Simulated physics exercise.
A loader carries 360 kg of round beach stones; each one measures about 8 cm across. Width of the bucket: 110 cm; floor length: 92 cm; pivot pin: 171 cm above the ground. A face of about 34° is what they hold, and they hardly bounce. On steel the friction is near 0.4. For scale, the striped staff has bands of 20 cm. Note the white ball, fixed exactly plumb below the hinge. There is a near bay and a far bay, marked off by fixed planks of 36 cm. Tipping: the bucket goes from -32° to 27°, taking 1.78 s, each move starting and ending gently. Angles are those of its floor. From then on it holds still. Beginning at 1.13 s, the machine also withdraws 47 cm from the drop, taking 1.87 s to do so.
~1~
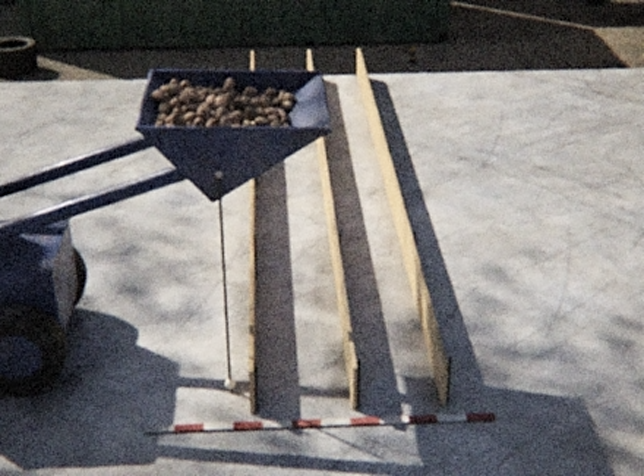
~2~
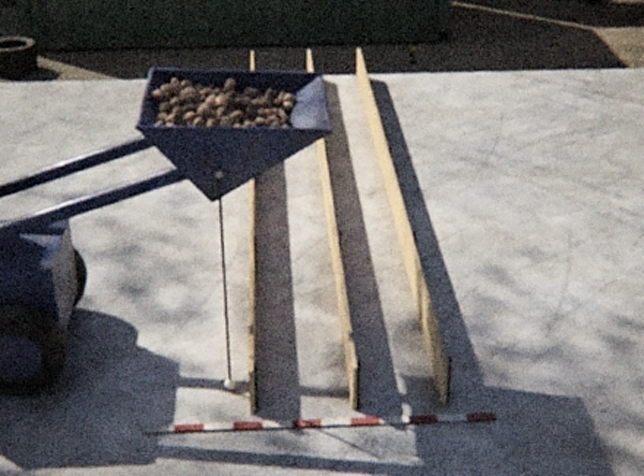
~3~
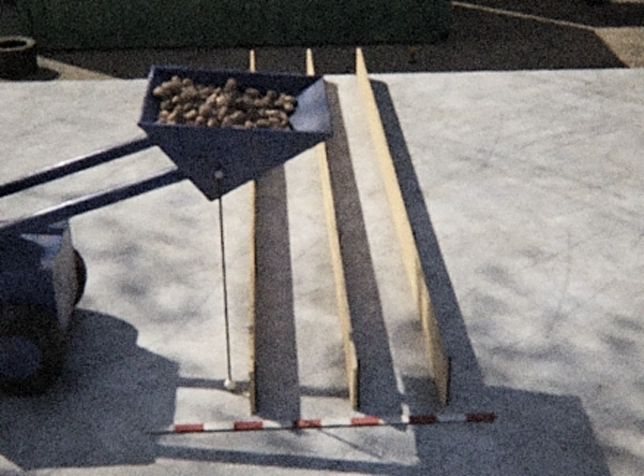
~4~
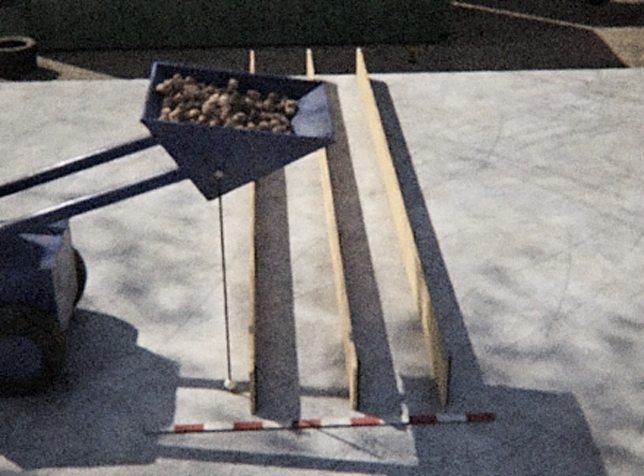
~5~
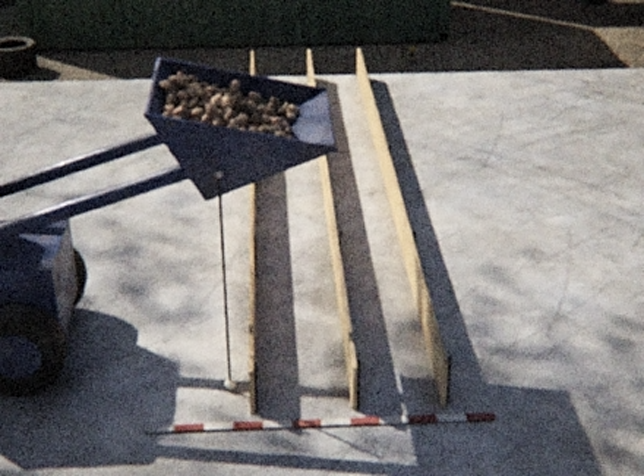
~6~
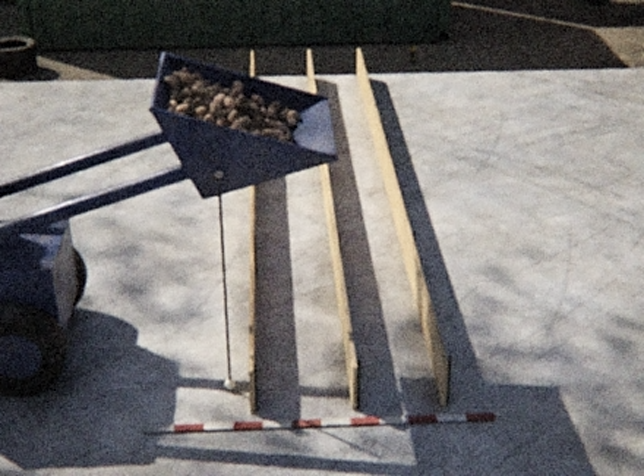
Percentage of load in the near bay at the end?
Roughly 50 %.
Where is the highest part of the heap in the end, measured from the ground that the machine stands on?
It rests some 26 cm higher than the ground the machine stands on.
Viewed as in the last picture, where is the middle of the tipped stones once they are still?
The tipped stones centre close to (351, 335).
A little later the floor is at 18°; 100 % in the bucket; the foremost stones are at (314, 184).
Then the floor is at 27°; 48 % in the bucket, 34 % in the near bay, 17 % in the far bay; the foremost stones are at (391, 337).
Later still the floor is at 27°; 0 % in the bucket, 50 % in the near bay, 50 % in the far bay; the foremost stones are at (421, 336).
In the end the floor is at 27°; 0 % in the bucket, 50 % in the near bay, 50 % in the far bay; the foremost stones are at (421, 336).
